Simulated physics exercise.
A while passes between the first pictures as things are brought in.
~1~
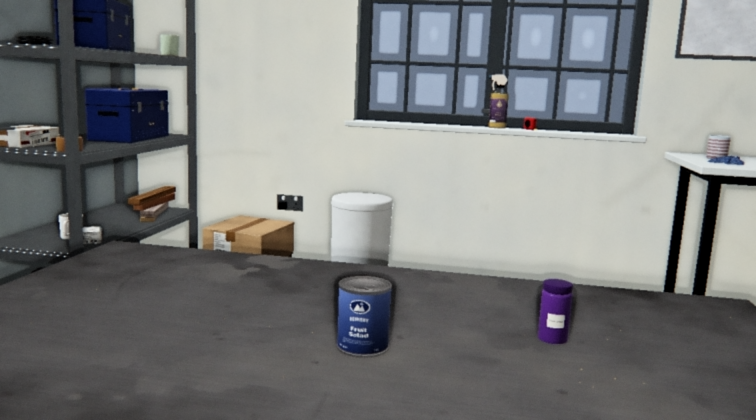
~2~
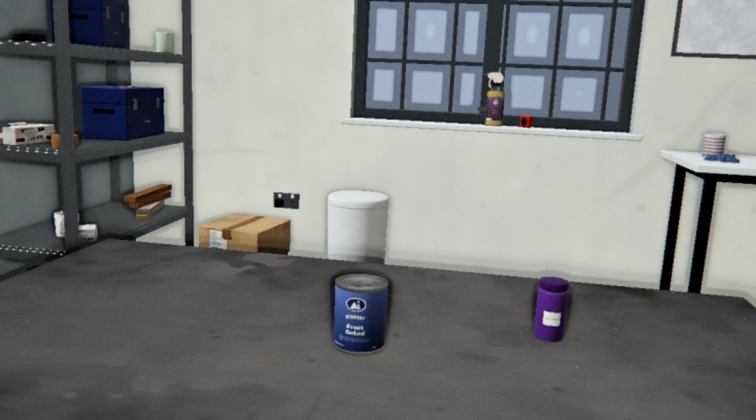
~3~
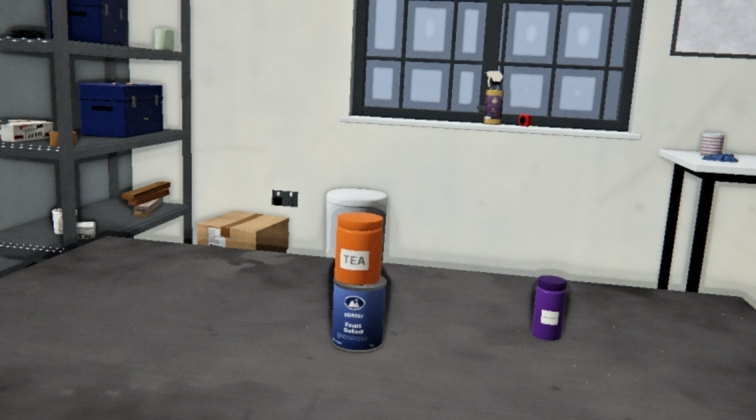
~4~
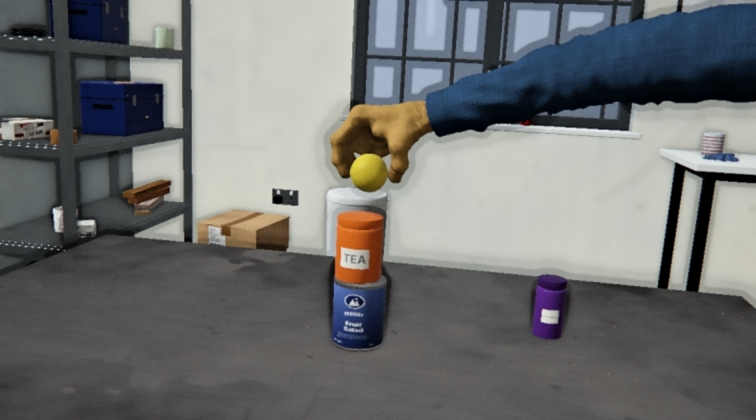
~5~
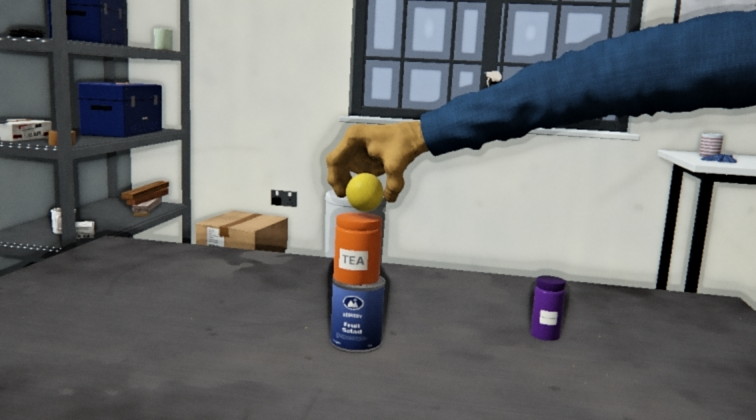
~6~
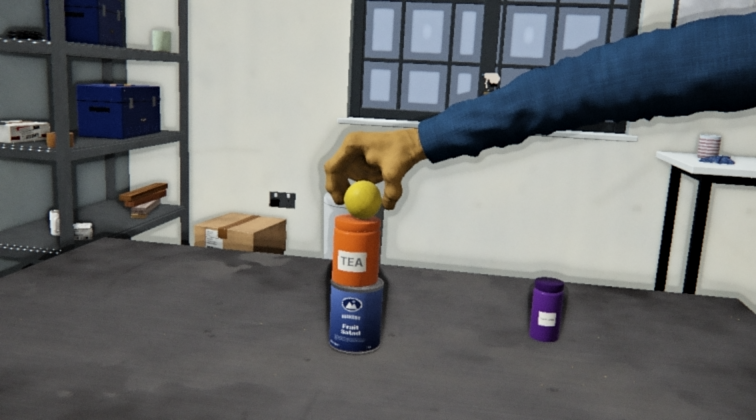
A hand lowering a yellow lemon onto an orange tea jar stacked on a blue pot, a purple shaker standing to the right.
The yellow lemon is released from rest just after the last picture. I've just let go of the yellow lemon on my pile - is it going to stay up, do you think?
The pile stays together.
Then, 0.30 s past the last view, nothing moves.
Then, 0.70 s past the last view, yellow lemon resting near (363, 201).
Finally, all 4 still in place. Final places as the last picture's camera would see them, yellow lemon near (363, 201). The pile holds.
